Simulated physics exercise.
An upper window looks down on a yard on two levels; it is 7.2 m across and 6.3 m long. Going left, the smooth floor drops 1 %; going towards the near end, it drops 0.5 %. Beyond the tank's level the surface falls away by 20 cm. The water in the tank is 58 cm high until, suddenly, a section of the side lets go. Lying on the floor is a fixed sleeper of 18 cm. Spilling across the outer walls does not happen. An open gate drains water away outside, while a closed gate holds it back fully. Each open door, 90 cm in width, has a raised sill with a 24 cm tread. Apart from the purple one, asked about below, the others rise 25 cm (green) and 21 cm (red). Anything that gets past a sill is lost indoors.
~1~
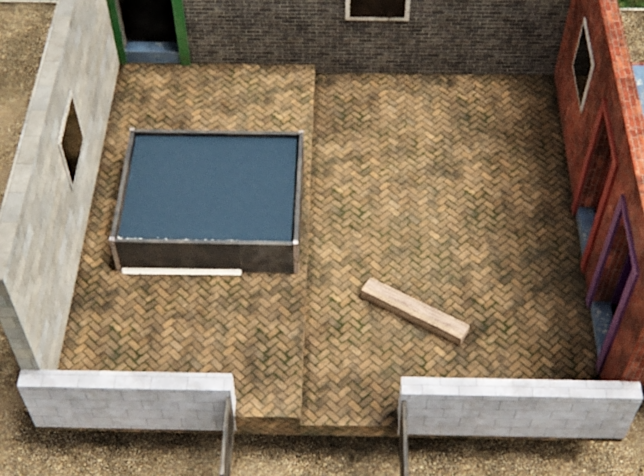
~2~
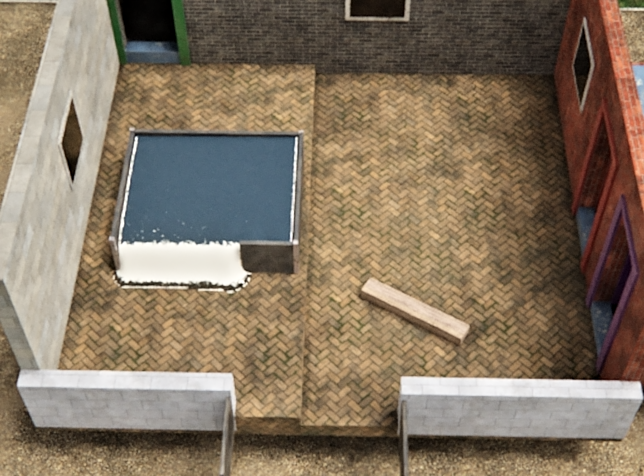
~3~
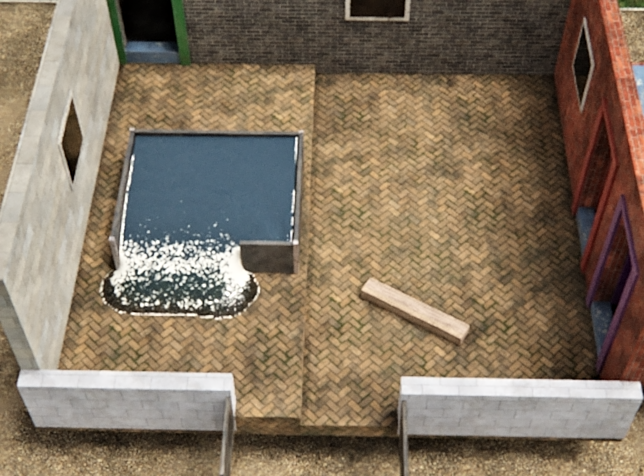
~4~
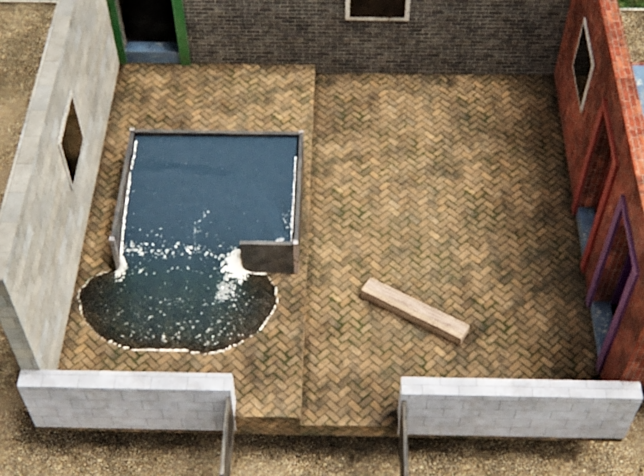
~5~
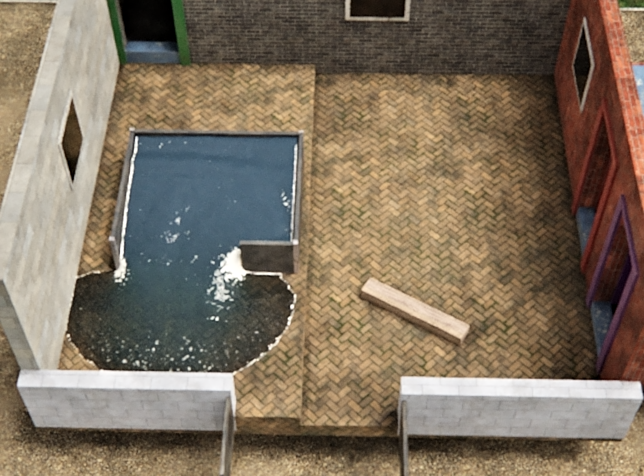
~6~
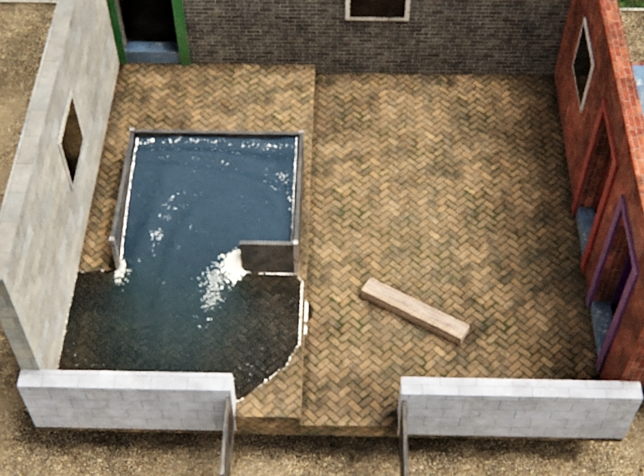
The clip shows a walled, brick-paved yard from above, where part of the near side of a rectangular water tank gives way and foaming water pours out, spreading across the left paving to the left and near walls.
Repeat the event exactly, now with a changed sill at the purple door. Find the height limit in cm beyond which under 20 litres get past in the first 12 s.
The limit sits near 8 cm.
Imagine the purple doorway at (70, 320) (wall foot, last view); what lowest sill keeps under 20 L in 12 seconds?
It needs roughly 28 cm.
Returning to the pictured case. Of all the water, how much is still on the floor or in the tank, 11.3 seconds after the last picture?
Some 76 %.
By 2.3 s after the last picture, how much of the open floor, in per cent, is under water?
30 %.
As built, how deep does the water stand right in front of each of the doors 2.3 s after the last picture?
Reading in centimetres: Purple = 0, green = 0, red = 0.
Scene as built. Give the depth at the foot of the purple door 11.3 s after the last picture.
Some 3.5 cm.
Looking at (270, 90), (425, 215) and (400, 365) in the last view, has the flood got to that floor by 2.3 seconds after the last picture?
Taking the spots one by one: Untouched, untouched, swamped.
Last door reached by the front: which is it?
Answer: The red door.
Then, 0.7 s after the last picture water covers 15 % of the floor, deepest (54 cm) near (53, 397); it has not reached the purple door.
Then, 2.3 s after the last picture water covers 30 % of the floor, deepest (34 cm) near (53, 397); it has not reached the purple door.
Then, 11.3 s after the last picture water covers 95 % of the floor, deepest (10 cm) near (53, 397); 4 cm at the purple door, 0 litres in over its 19 cm sill.
At the purple door as built, the water peaked near 12 cm, 3.9 s after the last picture.
With a sill of 7 cm, 32 litres would have come in within the 12 s; with 9.5 cm, 11 litres. So under 20 litres takes about 8 cm.
